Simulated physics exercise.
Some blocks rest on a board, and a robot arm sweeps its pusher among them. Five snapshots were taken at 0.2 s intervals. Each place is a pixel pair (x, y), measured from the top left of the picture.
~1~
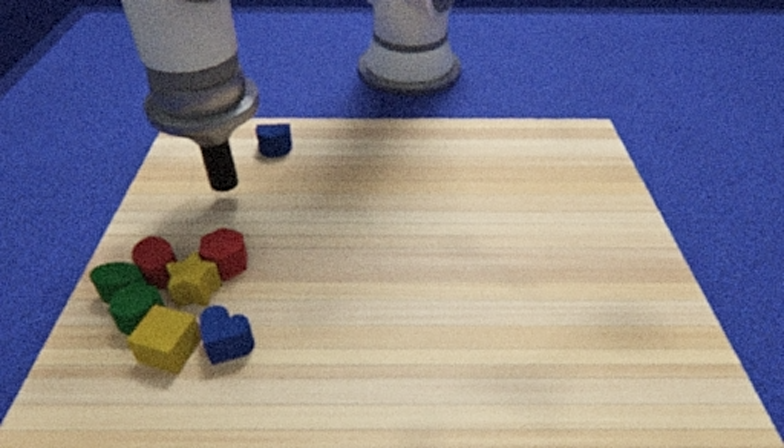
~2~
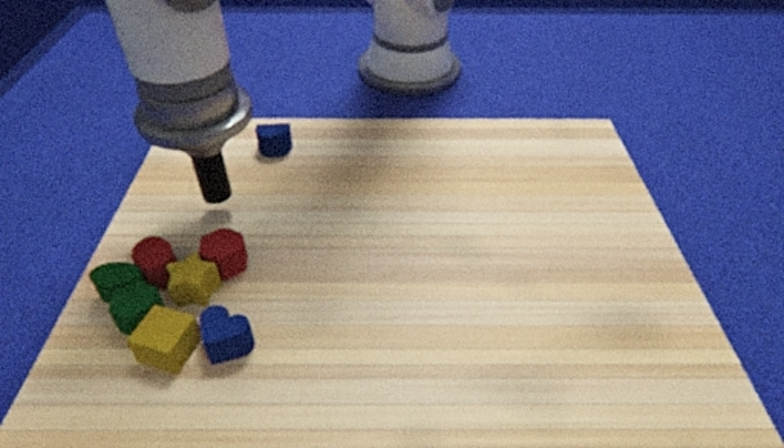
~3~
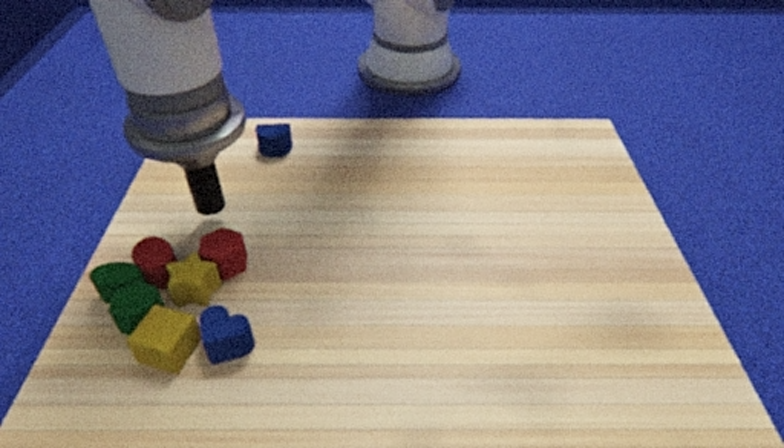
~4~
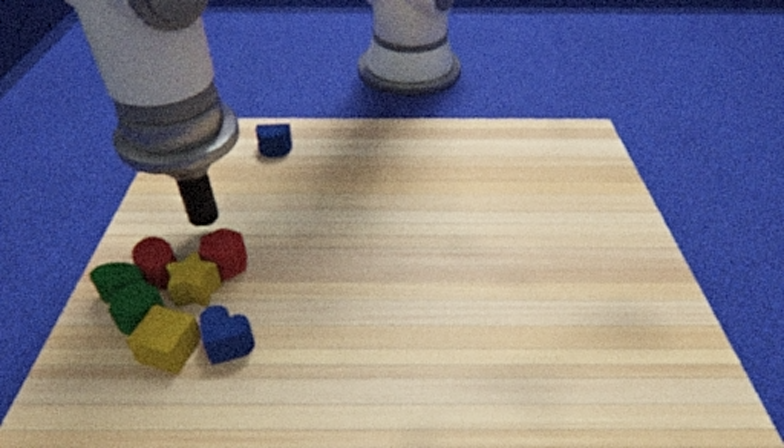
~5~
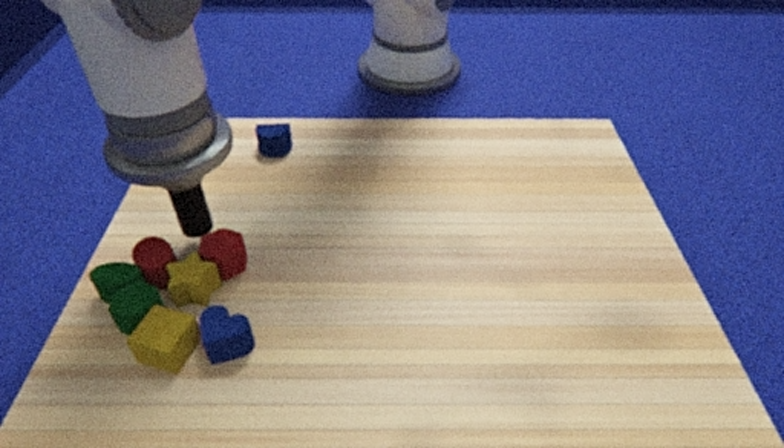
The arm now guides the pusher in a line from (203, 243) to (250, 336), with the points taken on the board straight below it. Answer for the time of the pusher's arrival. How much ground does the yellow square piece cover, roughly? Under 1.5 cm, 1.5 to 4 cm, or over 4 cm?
It falls in the under 1.5 cm band.
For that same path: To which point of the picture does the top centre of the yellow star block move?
Its top middle will sit at (194, 300).
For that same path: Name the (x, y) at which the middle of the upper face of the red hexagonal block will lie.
Roughly at (276, 281).
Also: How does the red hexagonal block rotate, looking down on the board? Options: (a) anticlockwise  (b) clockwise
That would be a.
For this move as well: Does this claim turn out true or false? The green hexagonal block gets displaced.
My answer: False.
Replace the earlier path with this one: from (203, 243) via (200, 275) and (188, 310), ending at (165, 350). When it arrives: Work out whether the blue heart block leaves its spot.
The blue heart block changes place.
The first path, step by step. One third of the way, pusher at (212, 256); yellow star block at (187, 279), turned 30° clockwise; red hexagonal block at (242, 259), turned 35° anticlockwise.
Two thirds of the way, pusher at (228, 287); yellow star block at (191, 294), turned 95° clockwise; red hexagonal block at (269, 275), turned 85° anticlockwise.
At the end, pusher at (245, 321); green hexagonal block in place; yellow square piece at (154, 333); yellow star block at (194, 300), turned 115° clockwise; red hexagonal block at (276, 281), turned 120° anticlockwise; blue heart block at (219, 340).
